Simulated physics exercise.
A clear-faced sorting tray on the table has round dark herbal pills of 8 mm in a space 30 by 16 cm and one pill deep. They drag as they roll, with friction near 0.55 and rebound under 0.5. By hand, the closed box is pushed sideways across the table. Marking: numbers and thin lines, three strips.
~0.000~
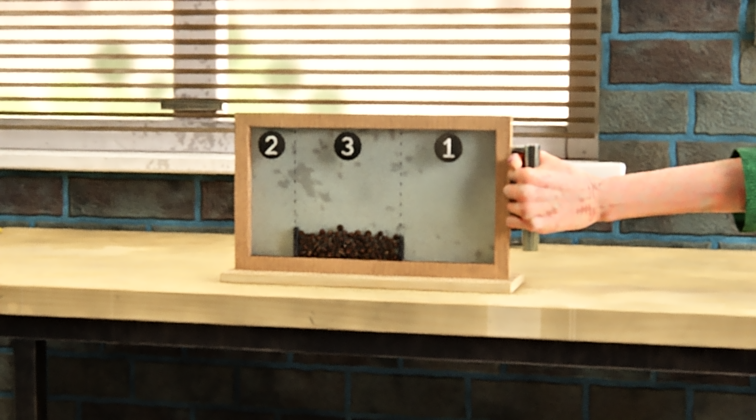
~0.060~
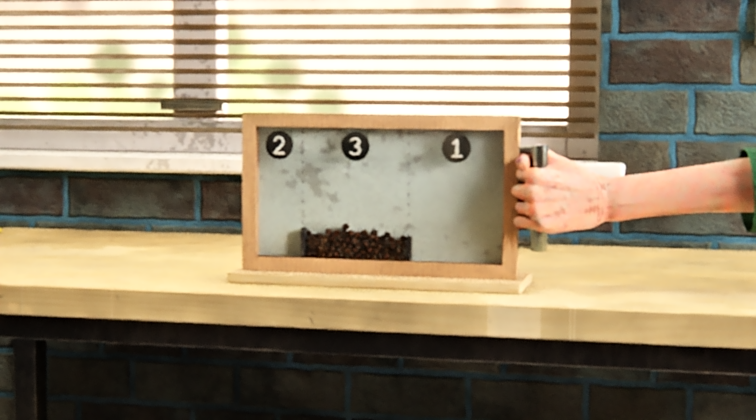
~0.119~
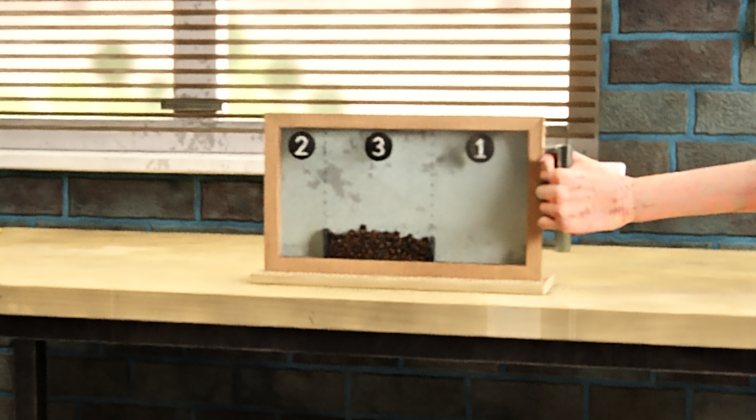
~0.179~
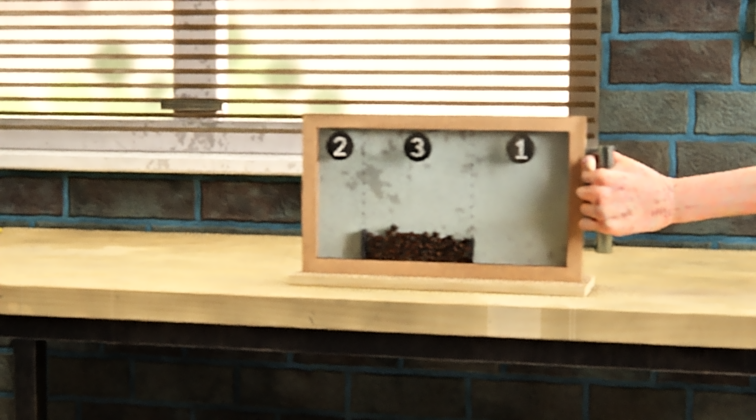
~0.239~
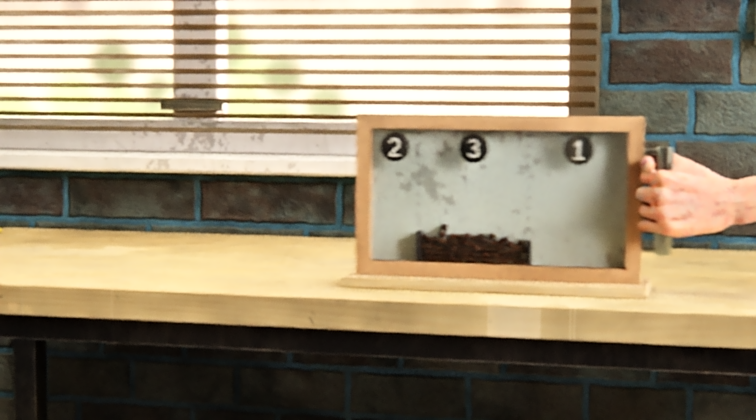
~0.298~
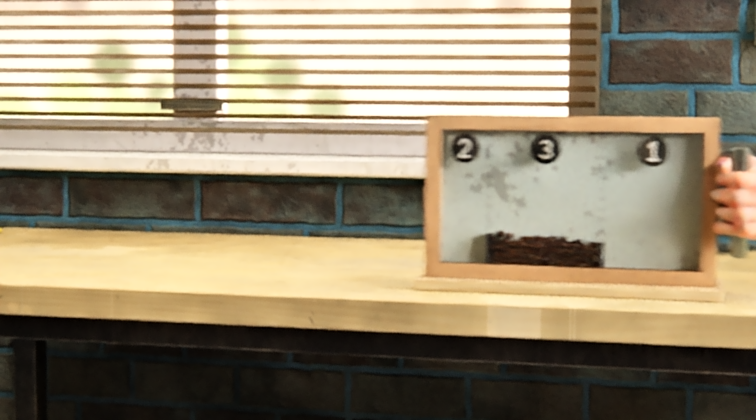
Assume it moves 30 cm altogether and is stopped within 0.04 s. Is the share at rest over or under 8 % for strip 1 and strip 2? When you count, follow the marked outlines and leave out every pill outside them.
No. 1: Over; no. 2: Under 8 %.
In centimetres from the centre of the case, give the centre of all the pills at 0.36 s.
The middle sits around 1 cm left of it and 6 cm below it.
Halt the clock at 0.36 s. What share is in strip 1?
I'd put it near 0 in a hundred.
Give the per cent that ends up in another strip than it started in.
25 %.
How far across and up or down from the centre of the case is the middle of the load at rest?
Right: About 1 cm; below: About 7 cm.
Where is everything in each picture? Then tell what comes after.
At its start; about 70 pills; pills' middle (349, 245); highest (340, 228); no. 1 (448, 148), no. 2 (272, 145), no. 3 (348, 146), in the first frame.
In the second frame, 1 cm to the right; pills' middle (355, 245); highest (346, 227).
In the third frame, 4 cm to the right; pills' middle (378, 246); highest (363, 228); wall ends (433, 239), (327, 230).
In the fourth frame, 9 cm to the right; pills' middle (417, 247); highest (394, 228).
In the fifth frame, 15 cm to the right; pills' middle (472, 249); highest (444, 227).
In the sixth frame, 24 cm to the right; pills' middle (543, 251); highest (500, 234); no. 1 (653, 151), no. 2 (465, 148), no. 3 (546, 150).
After 0.36 s, it is 30 cm to the right; the pills' middle is 1 cm left of and 6 cm below the centre; no. 3, 100 %.
After 0.46 s, it is 30 cm to the right; the pills' middle is in line with and 5 cm below the centre; no. 1, 20 %, no. 3, 80 %.
After 0.61 s, it is 30 cm to the right; the pills' middle is 1 cm right of and 6 cm below the centre; no. 1, 25 %, no. 3, 75 %.
At rest by 1.1 s, it is 30 cm to the right; no. 1, 25 %, no. 2, 0 %, no. 3, 75 %.
